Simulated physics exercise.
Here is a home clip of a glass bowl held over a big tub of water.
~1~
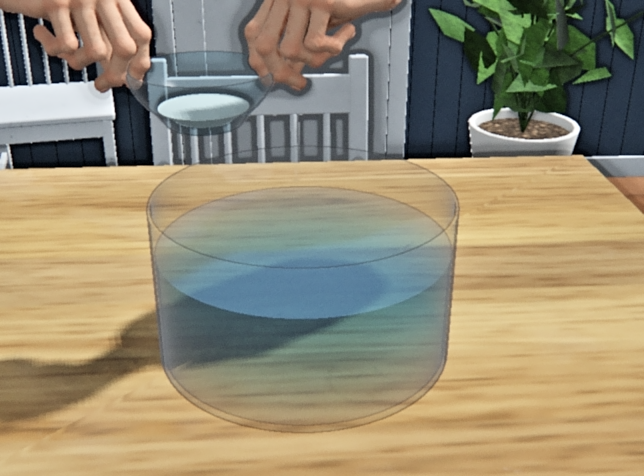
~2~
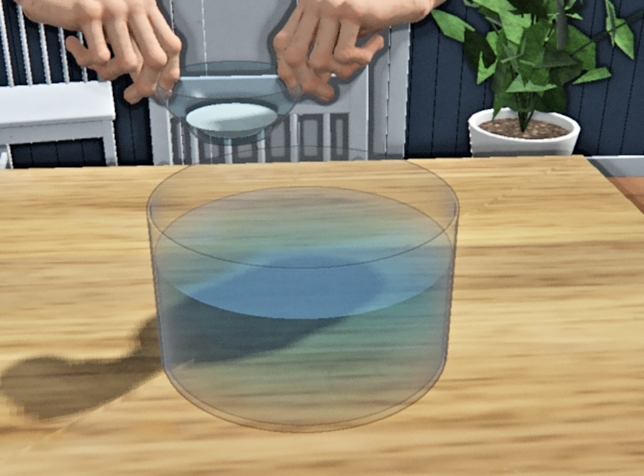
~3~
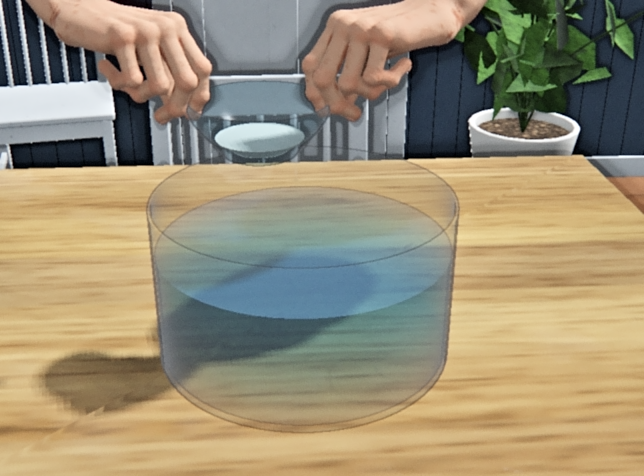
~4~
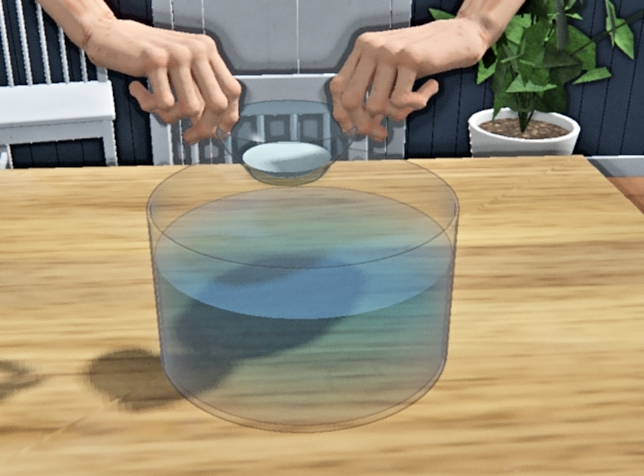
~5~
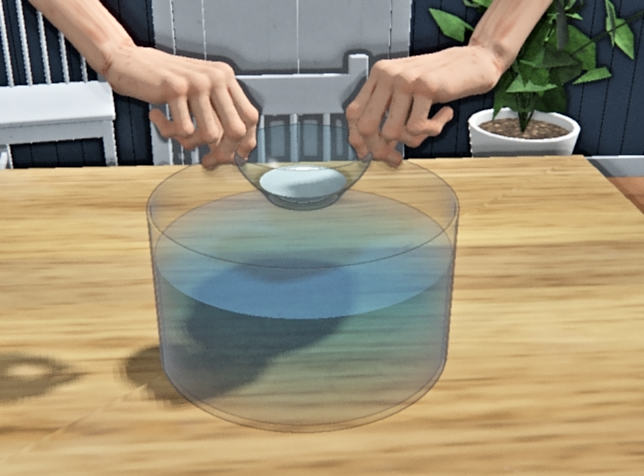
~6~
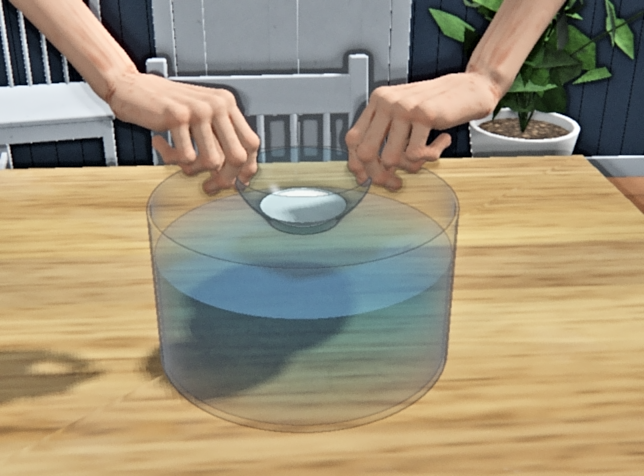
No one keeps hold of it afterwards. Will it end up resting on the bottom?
No, it stays on top.
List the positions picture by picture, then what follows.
Bowl (203, 94) about a quarter full; above the big tub, in the first picture.
Bowl about a quarter full, surface at (232, 118); coming down, in the second picture.
Bowl (260, 124) about a quarter full; lower, in the third picture.
Bowl about a quarter full, surface at (287, 157); lower still, in the fourth picture.
Bowl (303, 169) about a quarter full; close to the surface, in the fifth picture.
Bowl about a quarter full, surface at (304, 206); just over the surface, in the sixth picture.
Shortly, the bowl dips into the water.
Then, it bobs and steadies.
At the finish, the bowl floats with about half of its side showing.
